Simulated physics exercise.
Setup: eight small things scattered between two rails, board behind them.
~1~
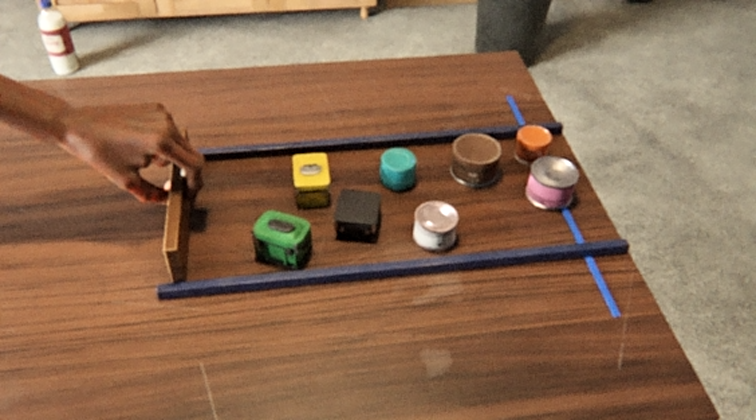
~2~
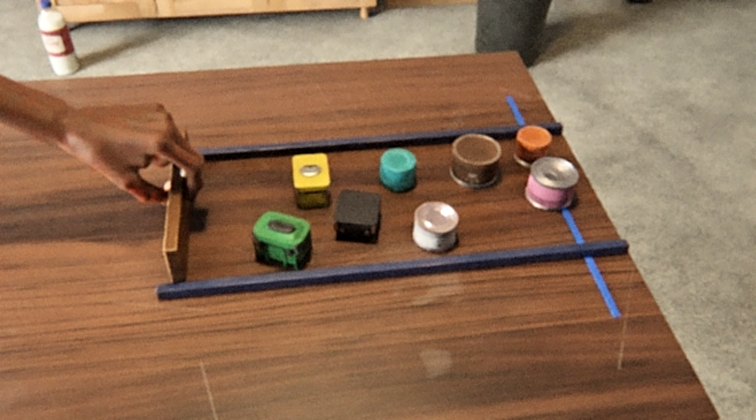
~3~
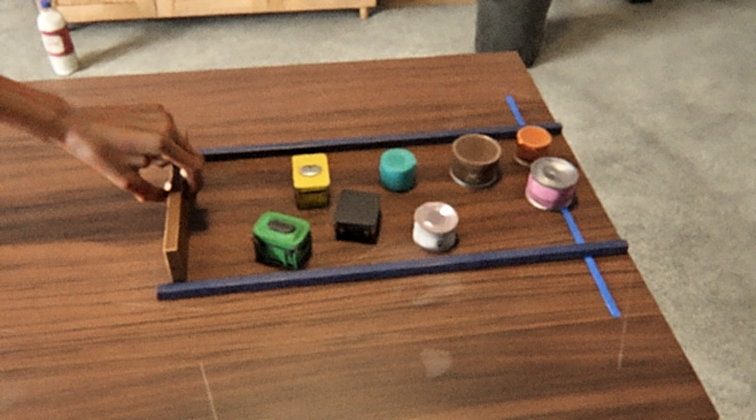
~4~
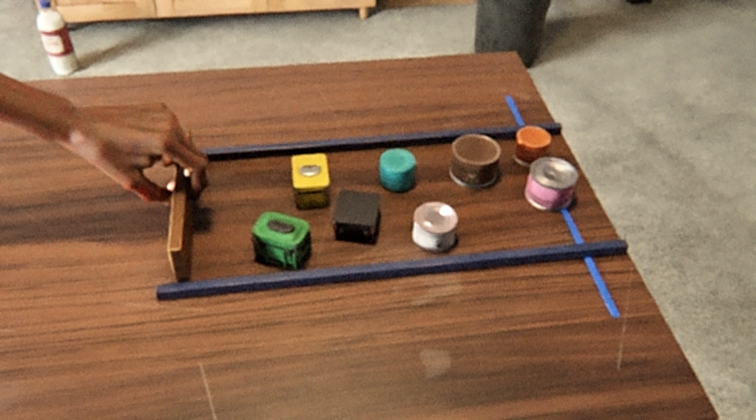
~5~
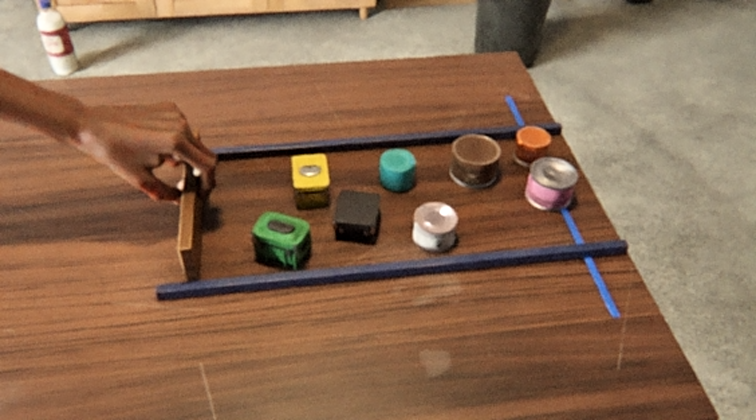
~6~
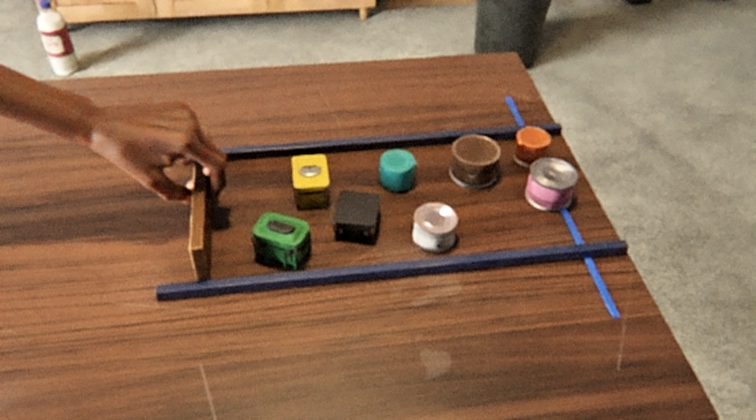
A hand reaching in from the left grips a small upright wooden board on a dark wood-grain table, seen from above at an angle by a still camera. Between two dark blue rails sit green and yellow cases, a black block, teal, white and brown pots, and orange and pink tins near blue tape at right. The hand first barely moves, then slides the board slightly right, while the objects stay put.
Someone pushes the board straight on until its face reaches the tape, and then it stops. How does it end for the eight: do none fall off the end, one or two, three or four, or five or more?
The push is going to knock five or more off the table.
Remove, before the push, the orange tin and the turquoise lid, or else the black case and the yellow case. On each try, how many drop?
That makes 3 fallen, then 3 fallen in the other try.
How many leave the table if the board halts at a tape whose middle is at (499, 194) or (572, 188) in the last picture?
1 and 7.
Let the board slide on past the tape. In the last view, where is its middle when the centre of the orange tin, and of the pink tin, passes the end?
Its middle is around (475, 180) and around (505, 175).
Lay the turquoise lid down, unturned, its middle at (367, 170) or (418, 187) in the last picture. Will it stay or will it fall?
First spot, it is pushed off; second spot, it is pushed off.
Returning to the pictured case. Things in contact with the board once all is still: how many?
It adds up to 2.
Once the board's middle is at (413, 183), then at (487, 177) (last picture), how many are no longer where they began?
Counts: 6 / 8.
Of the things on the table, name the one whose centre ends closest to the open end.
The black case is foremost.
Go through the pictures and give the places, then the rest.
The first frame shows pink tin (552, 183); orange tin (533, 146); brown pot (475, 160); board (180, 202); tape (554, 188).
The second frame shows orange tin (532, 147); green case (283, 240).
The third frame shows brown pot (475, 161); board (180, 202).
The fourth frame shows pink tin (551, 184); yellow case (311, 181).
The fifth frame shows orange tin (532, 147); white pot (435, 227).
The sixth frame shows pink tin (551, 184); orange tin (532, 148); brown pot (475, 162); board (202, 201); tape (553, 189).
Early on, none off yet; pink tin at rest near (551, 184); orange tin at rest near (532, 148); brown pot at rest near (475, 162).
A while later, none off yet; pink tin at rest near (551, 184); orange tin at rest near (532, 148); brown pot travelled a little near (498, 159).
Further along, none off yet; pink tin travelled about its own width near (598, 185); orange tin leaning well over near (588, 148); brown pot travelled well along near (582, 154).
Finally, the number that fall off is five or more; lost, turquoise lid, white pot, brown pot, orange tin and pink tin.
